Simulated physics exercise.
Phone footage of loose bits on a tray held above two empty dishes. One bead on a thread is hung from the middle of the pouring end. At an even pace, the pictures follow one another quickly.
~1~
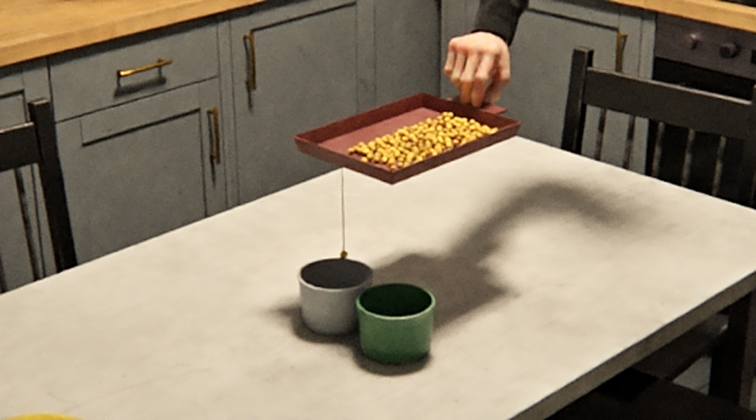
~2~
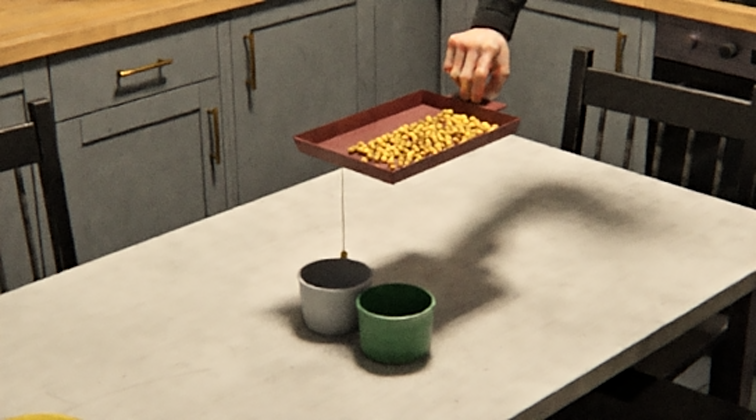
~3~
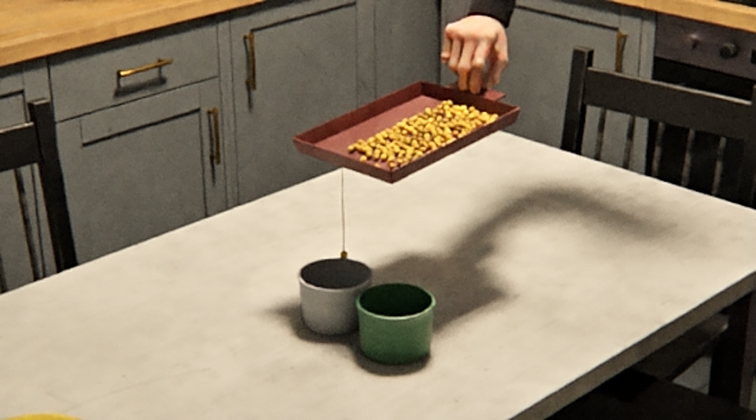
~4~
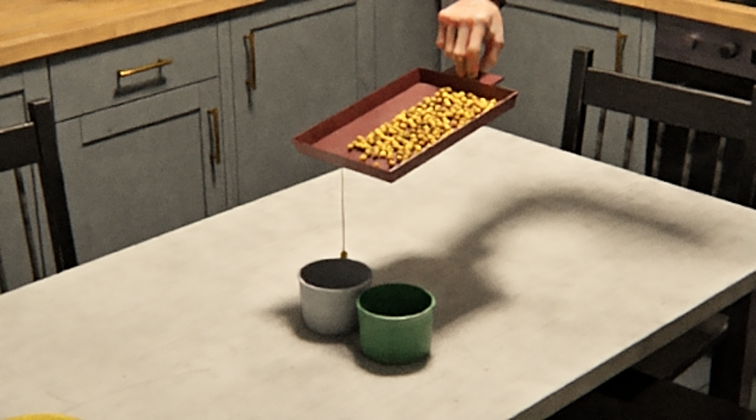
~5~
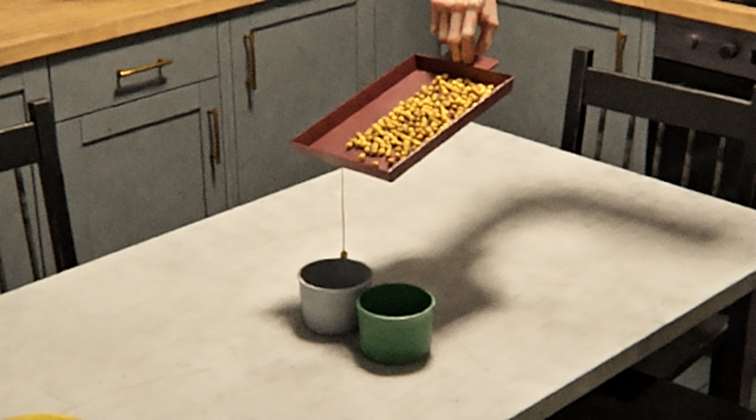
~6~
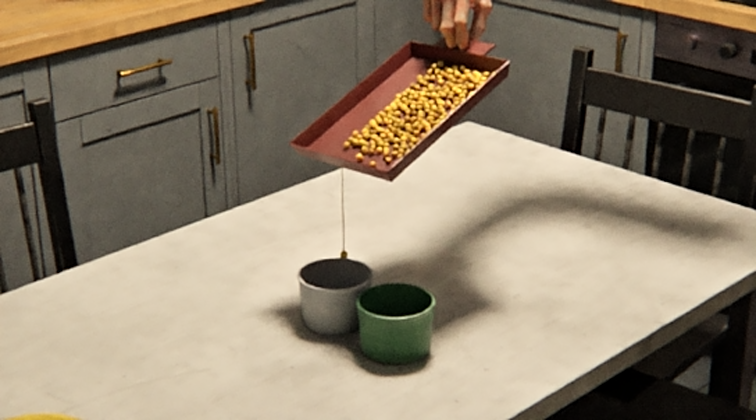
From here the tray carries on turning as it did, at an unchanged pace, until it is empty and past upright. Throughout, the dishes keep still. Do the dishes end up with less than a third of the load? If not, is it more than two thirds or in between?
Yes, the catch totals below the one-third mark.
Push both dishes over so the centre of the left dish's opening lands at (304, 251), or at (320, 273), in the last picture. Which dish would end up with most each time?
One: The left-hand dish. Two: The left one.
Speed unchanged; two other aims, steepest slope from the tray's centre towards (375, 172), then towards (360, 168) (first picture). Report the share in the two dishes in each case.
Roughly 70 percent, then 50 percent.
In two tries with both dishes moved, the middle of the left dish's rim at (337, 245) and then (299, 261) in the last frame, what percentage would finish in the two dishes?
Around 0 % followed by around 60 %.
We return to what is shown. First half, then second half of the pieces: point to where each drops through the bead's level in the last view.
Roughly at (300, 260) first, and then at (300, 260).
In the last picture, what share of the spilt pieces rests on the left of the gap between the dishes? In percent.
Around 100 percent of the pieces.
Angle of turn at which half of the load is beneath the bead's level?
About 115 degrees.
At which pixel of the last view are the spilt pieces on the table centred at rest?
Estimated middle: Around (255, 321).
Soon after the last picture, tray tipped steeply; nearly all on the tray; a small part in the air.
A little later, tray tipped past a quarter turn; about two thirds on the tray; a small part in the left dish; about a quarter outside both; a small part in the air.
Later still, tray tipped past a quarter turn; about a quarter in the left dish; most outside both.
At rest, tray tipped past a quarter turn; none in the right dish; about a quarter in the left dish; most outside both.
